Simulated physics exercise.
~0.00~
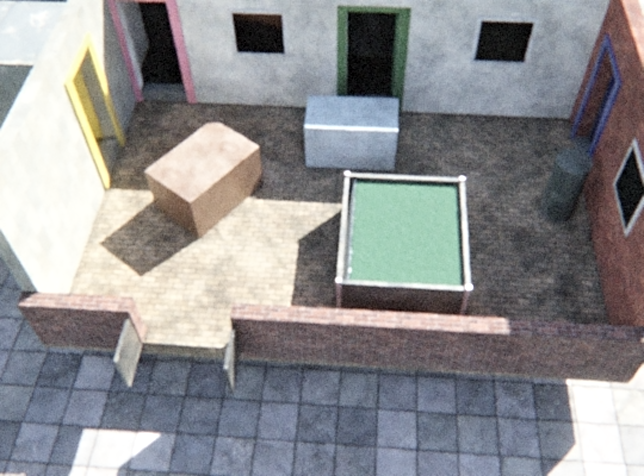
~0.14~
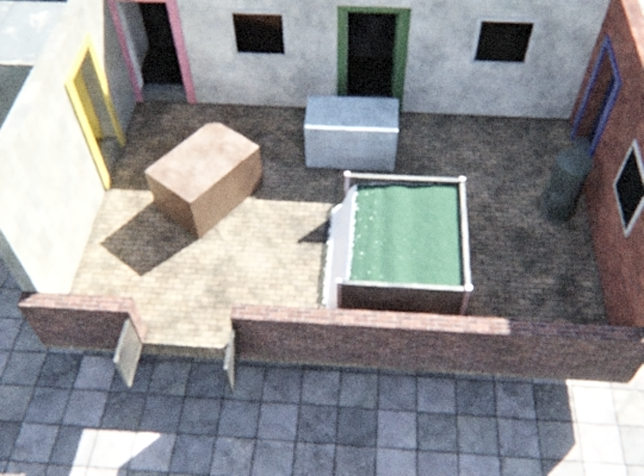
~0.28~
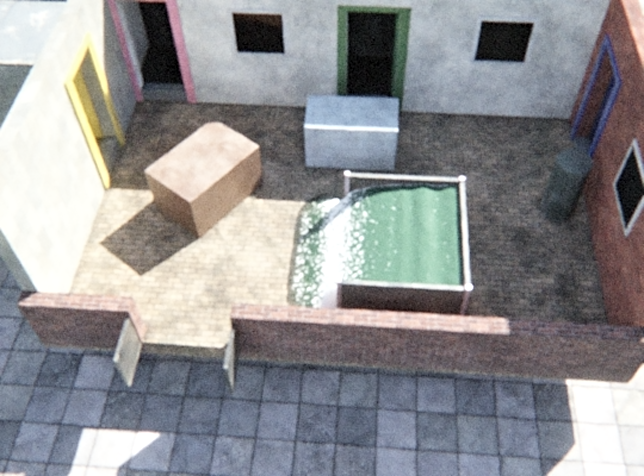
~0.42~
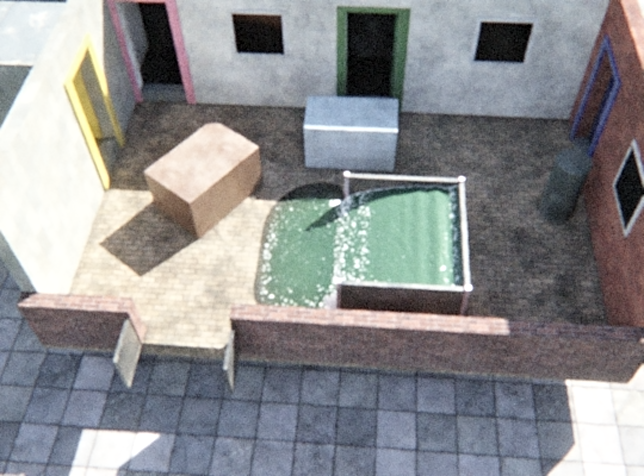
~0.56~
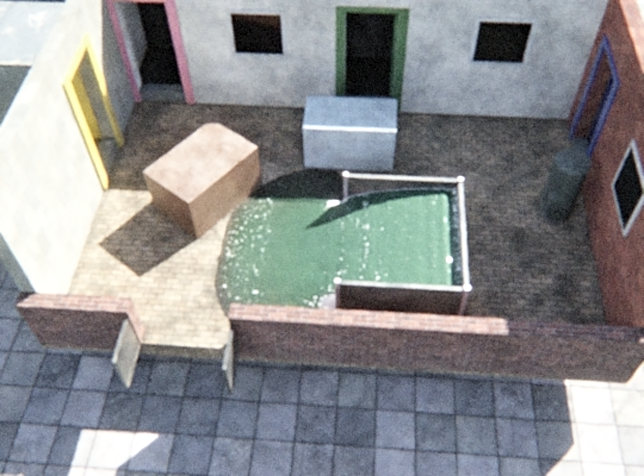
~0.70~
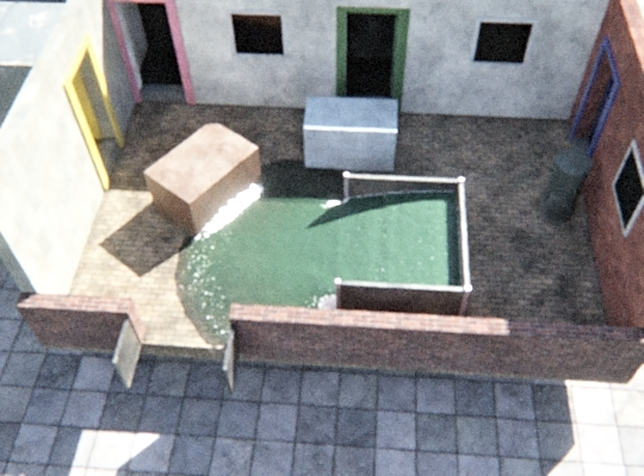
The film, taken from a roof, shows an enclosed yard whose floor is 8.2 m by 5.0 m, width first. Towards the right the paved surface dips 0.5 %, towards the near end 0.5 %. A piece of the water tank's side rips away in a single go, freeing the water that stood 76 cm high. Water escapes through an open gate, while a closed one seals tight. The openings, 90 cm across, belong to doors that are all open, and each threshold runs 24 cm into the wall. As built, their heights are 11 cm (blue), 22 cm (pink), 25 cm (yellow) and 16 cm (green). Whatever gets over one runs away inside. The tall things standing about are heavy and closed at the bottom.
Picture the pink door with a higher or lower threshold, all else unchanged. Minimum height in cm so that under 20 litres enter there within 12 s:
21 cm.
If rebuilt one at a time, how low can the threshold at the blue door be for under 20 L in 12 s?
Door blue, min height approx. 7.0 cm.
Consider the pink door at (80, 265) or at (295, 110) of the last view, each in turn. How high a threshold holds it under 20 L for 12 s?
30 and 11.5 cm.
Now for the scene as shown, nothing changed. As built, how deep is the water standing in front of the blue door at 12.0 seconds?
Depth: Near 7.5 cm.
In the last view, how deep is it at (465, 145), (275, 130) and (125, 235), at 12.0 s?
Some 2, 5 and 4 cm.
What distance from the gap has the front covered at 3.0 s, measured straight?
Distance from gap: Approx. 5.4 m.
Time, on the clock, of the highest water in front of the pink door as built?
Peak time: About 4.0 s.
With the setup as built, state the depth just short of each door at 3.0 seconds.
In cm: Blue 0, pink 5, yellow 7, green 1.
After 1.4 s water covers 35 % of the floor, deepest (40 cm) near (233, 228); it has not reached the pink door.
After 3.0 s water covers 50 % of the floor, deepest (34 cm) near (58, 323); 5 cm at the pink door, 0 litres in over its 22 cm threshold.
After 12.0 s water covers 90 % of the floor, deepest (11 cm) near (609, 357); 4 cm at the pink door, 14 litres in over its 22 cm threshold.
At the pink door as built, the water arrived by 2.3 s and peaked near 27 cm at 4.2 s.
Run again over the same 12 s with other heights there, 41 litres in over 17 cm, 11 litres over 23 cm. The limit of 20 litres is kept from about 21 cm up.
